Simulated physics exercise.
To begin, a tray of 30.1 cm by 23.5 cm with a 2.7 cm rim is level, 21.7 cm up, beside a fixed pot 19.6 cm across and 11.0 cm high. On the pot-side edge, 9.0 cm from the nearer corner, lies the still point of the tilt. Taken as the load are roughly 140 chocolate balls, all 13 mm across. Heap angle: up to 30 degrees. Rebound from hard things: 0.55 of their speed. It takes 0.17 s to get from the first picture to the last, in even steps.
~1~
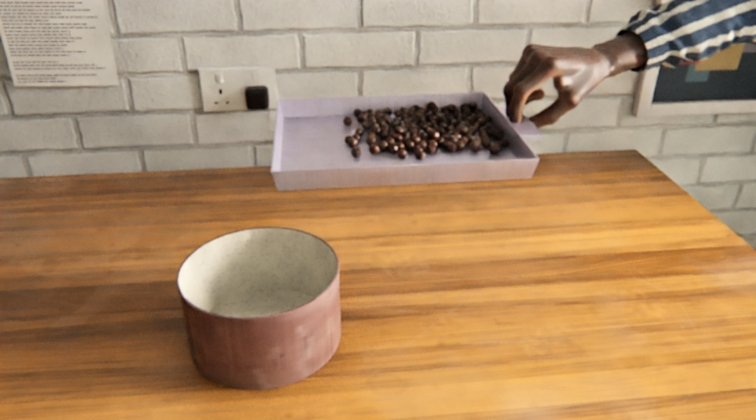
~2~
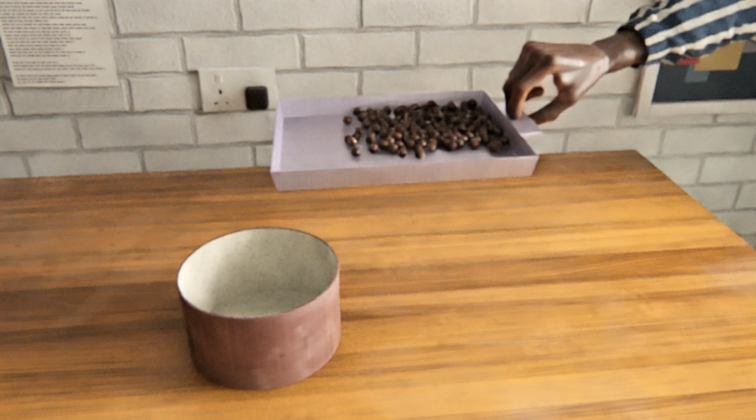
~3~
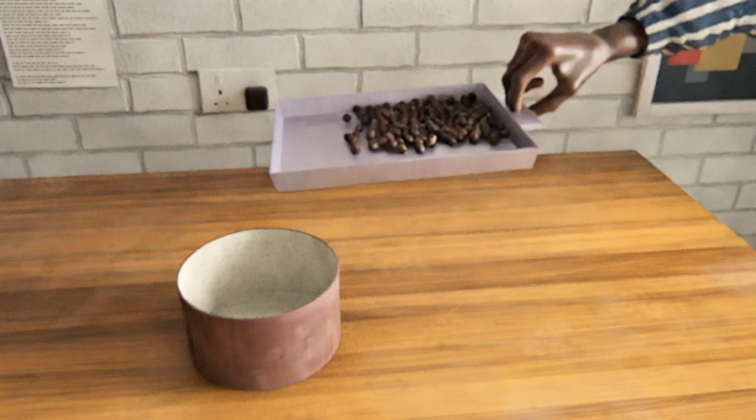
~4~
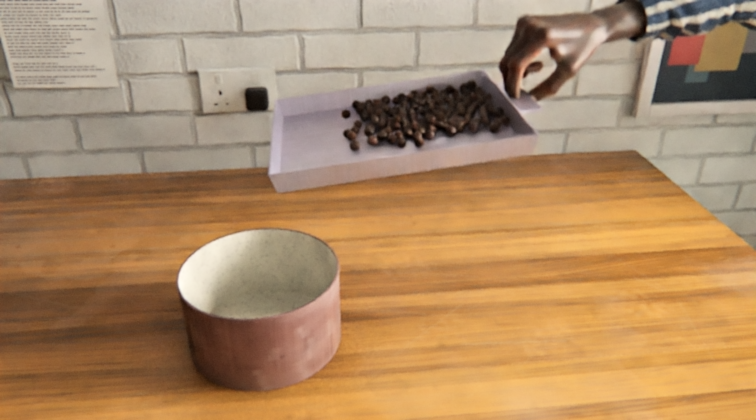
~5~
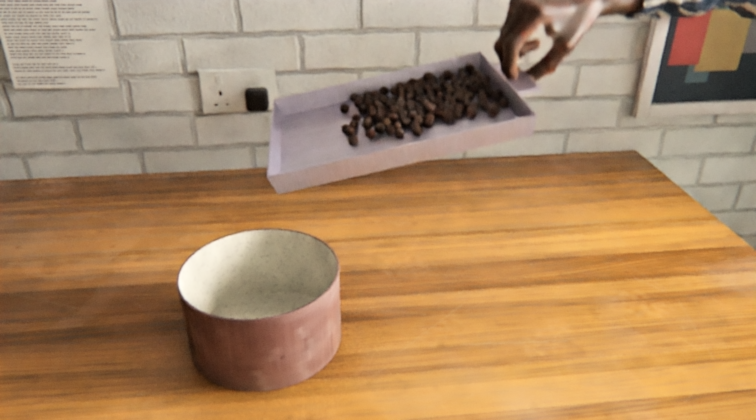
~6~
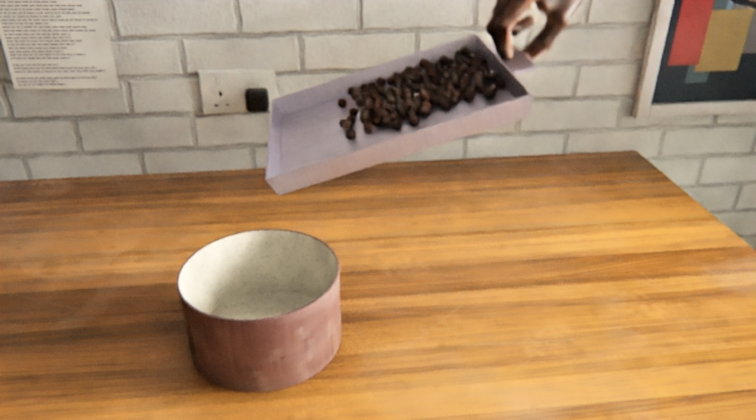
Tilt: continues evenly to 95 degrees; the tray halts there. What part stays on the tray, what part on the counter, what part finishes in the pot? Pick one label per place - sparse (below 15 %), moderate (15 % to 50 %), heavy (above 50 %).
Tray: Sparse; counter: Heavy; pot: Moderate.
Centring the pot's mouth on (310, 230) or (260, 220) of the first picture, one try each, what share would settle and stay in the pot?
About 10 and 45 per cent.
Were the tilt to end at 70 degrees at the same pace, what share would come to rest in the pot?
In that case some 15 per cent.
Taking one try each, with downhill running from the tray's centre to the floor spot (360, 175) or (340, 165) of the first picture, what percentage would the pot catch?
Roughly 75 per cent on the first try and 100 per cent on the second.
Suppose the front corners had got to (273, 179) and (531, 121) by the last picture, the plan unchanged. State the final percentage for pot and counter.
Pot: 95, counter: 5.
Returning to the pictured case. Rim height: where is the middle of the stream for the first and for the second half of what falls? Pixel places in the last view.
Earlier half at about (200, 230), later half at about (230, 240) in pixels.
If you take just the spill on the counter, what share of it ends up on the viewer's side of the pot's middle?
20 %.
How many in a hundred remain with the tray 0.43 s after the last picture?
It works out to near 90 per cent of the load.
Then, 0.26 s after the last picture, tilt 56 degrees; the tray holds 100 %, the pot 0 %.
Then, 0.43 s after the last picture, tilt 82 degrees; the tray holds 90 %, the pot 0 %.
Then, 0.73 s after the last picture, tilt 95 degrees; the tray holds 5 %, the pot 30 %.
In the end, tray 0 %, counter 60 %, pot 40 %.
